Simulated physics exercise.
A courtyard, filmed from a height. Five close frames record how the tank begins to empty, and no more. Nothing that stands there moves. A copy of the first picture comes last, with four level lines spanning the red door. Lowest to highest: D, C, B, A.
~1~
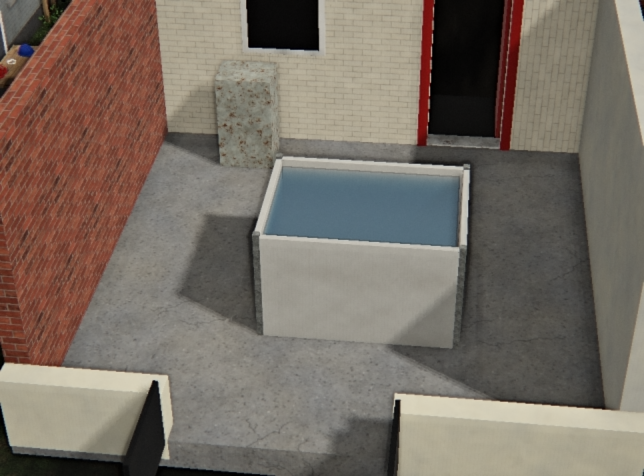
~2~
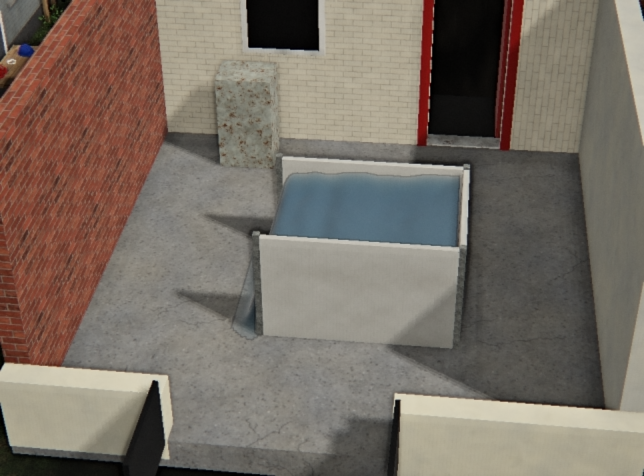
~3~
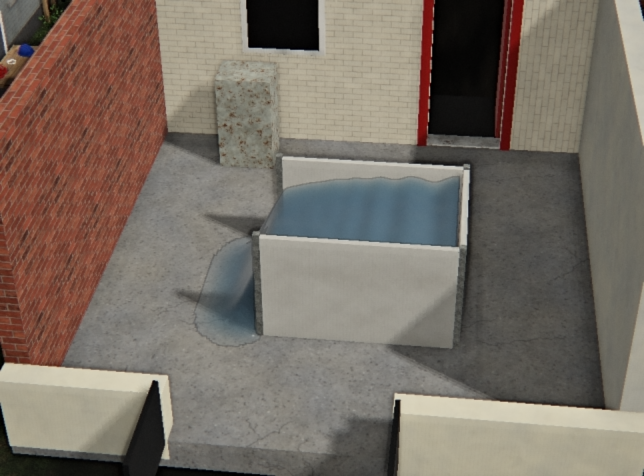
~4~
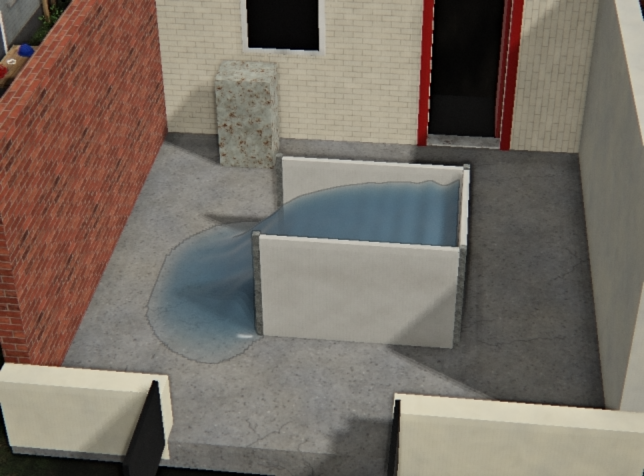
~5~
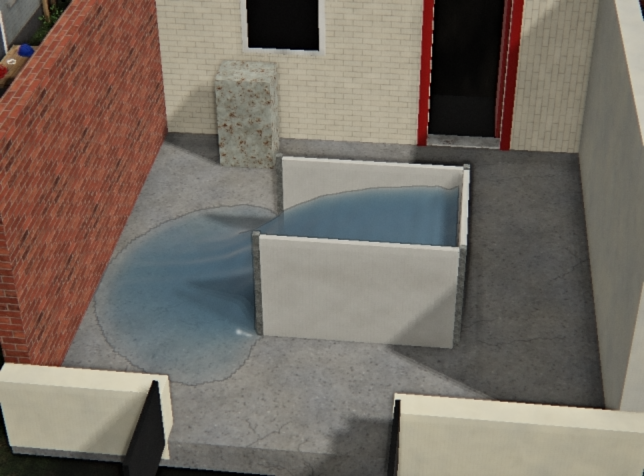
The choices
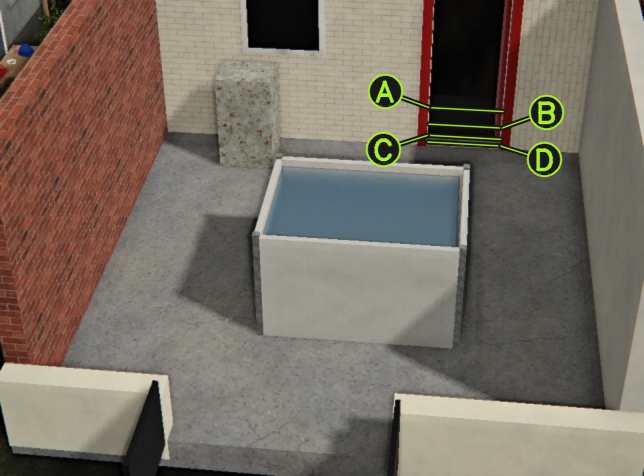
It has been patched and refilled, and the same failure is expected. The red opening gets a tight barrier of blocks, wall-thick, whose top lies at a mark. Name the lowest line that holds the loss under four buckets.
That is height C.
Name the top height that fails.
The answer is D.
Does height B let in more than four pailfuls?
No.
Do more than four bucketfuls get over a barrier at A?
No, not at all.
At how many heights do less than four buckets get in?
Three.
On the marked copy, A at (466, 109); B at (465, 126); C at (464, 137); D at (463, 143); from the bottom up D, C, B, A.
With A, nothing gets over.
With B, nothing gets over.
With C, a splash gets over, under a bucket.
With D, about 9 bucketfuls get in.
